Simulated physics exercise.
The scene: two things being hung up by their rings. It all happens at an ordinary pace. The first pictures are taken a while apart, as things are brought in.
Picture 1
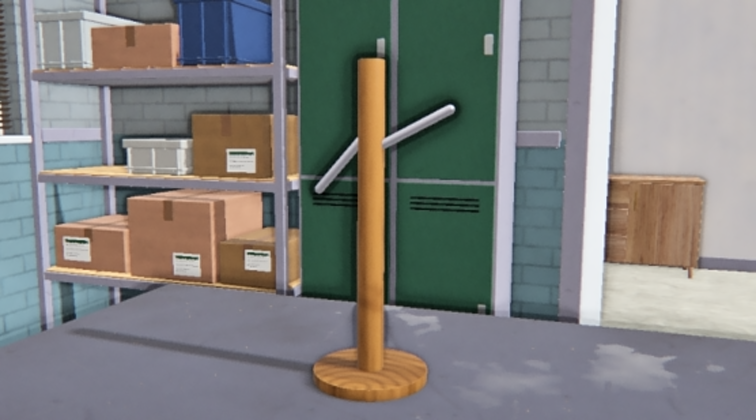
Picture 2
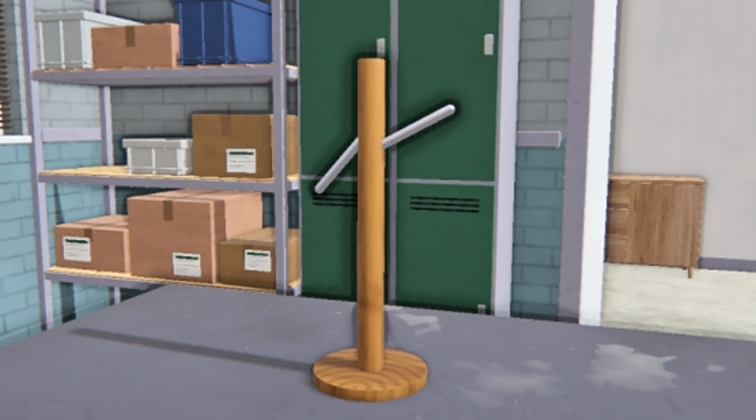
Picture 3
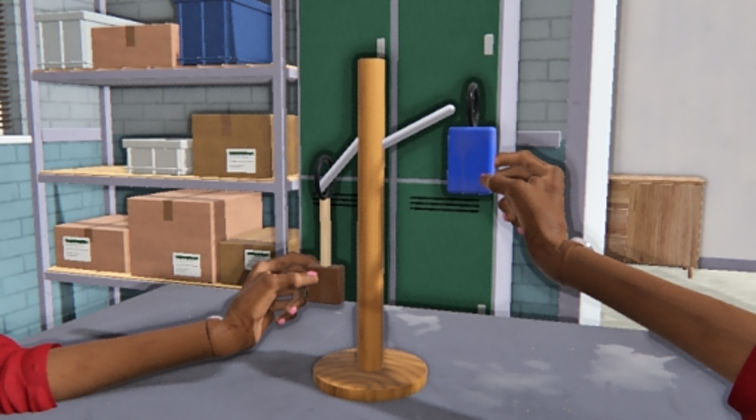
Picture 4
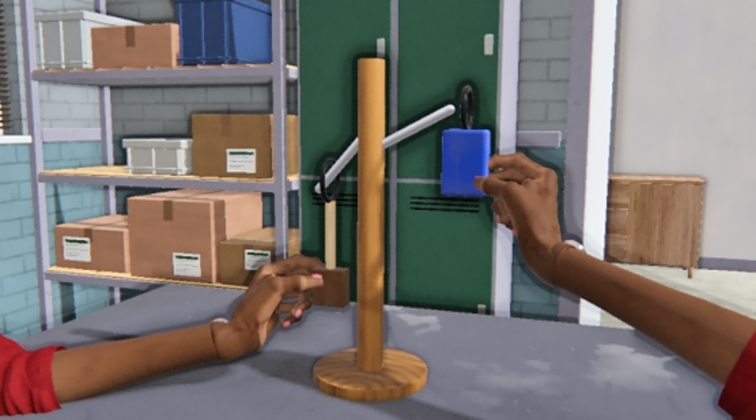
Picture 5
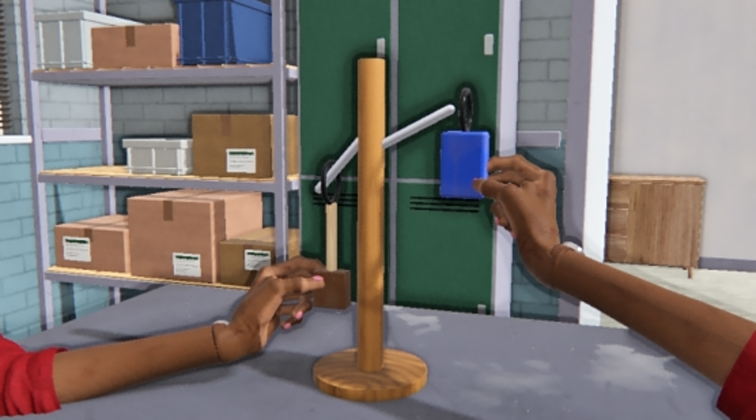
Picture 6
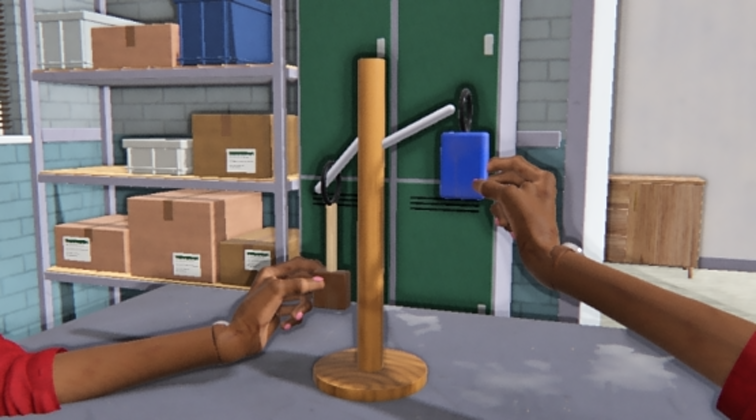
Two hands bring in a brown brush and a blue pouch beside a wooden peg stand.
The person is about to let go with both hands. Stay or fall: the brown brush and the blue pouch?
As it turns out, the brown brush drops to the table, the blue pouch drops to the table.
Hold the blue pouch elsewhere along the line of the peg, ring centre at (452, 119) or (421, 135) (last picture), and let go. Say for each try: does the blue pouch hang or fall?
Try by try, it falls off; stays up.
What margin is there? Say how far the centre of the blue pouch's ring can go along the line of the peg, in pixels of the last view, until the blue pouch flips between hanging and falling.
Some 16 pixels, left.
Then, 0.24 s after the last picture, brown brush down below near (307, 289); blue pouch falling near (462, 293).
At rest, the brown brush falls off, near (255, 348); the blue pouch falls off, near (461, 340).
